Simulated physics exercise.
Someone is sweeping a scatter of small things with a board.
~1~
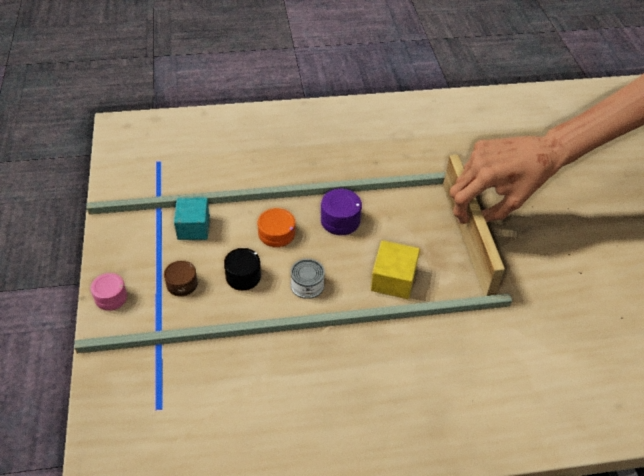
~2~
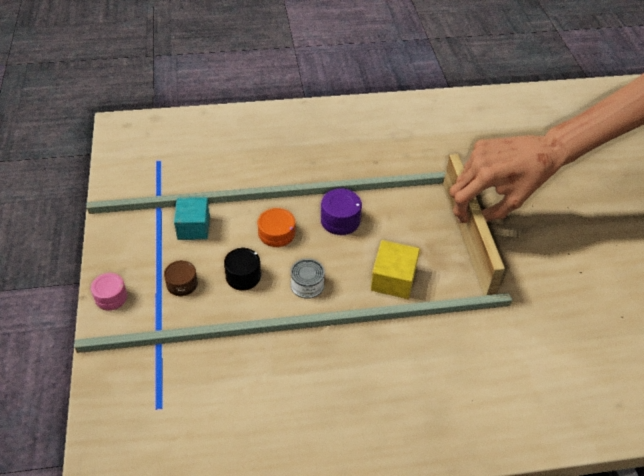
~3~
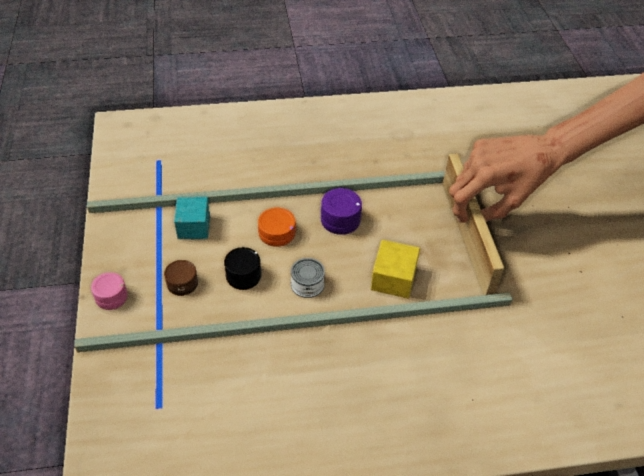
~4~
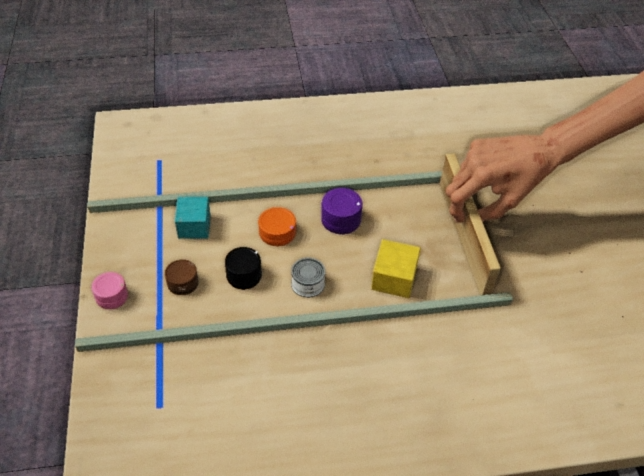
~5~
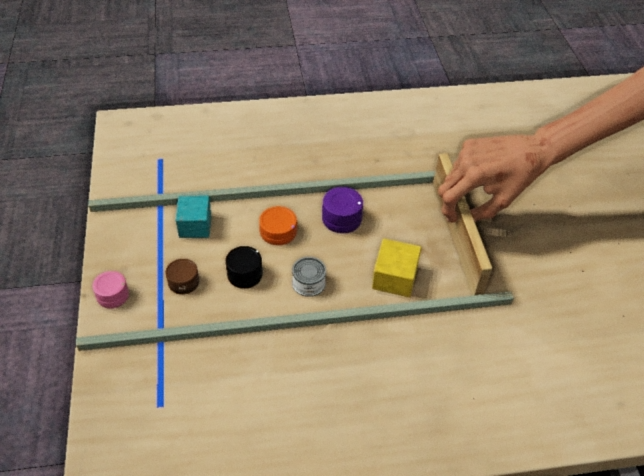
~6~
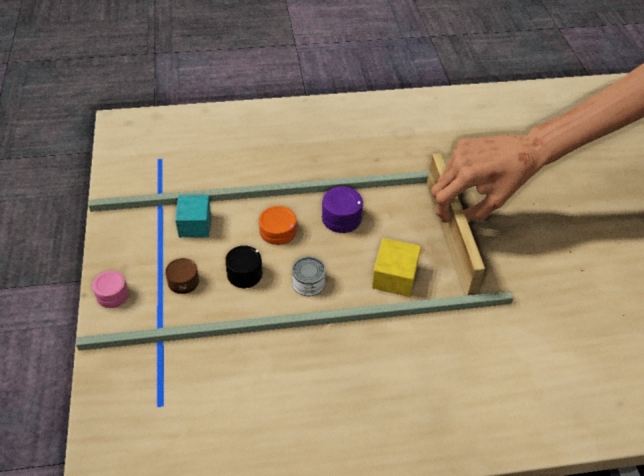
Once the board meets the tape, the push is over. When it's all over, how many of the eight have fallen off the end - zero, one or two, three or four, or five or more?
One or two have fallen off.
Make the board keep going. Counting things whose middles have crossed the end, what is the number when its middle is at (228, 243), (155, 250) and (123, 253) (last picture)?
0; 1; 5.
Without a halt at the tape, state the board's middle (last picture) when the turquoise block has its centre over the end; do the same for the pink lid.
First one: Around (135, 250). Other one: Around (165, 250).
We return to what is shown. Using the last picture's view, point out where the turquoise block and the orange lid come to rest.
Turquoise block: About (102, 214); orange lid: About (108, 253).
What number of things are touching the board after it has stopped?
At rest, 3 are in contact.
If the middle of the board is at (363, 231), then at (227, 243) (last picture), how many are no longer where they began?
Tally: First 2; then 7.
Early on, none off yet; pink lid at rest near (111, 289); brown tub at rest near (182, 276); turquoise block at rest near (194, 217).
A while later, none off yet; pink lid at rest near (111, 289); brown tub moving near (174, 277); turquoise block travelled a little near (175, 216).
Finally, the number that fall off is one or two; lost, pink lid.
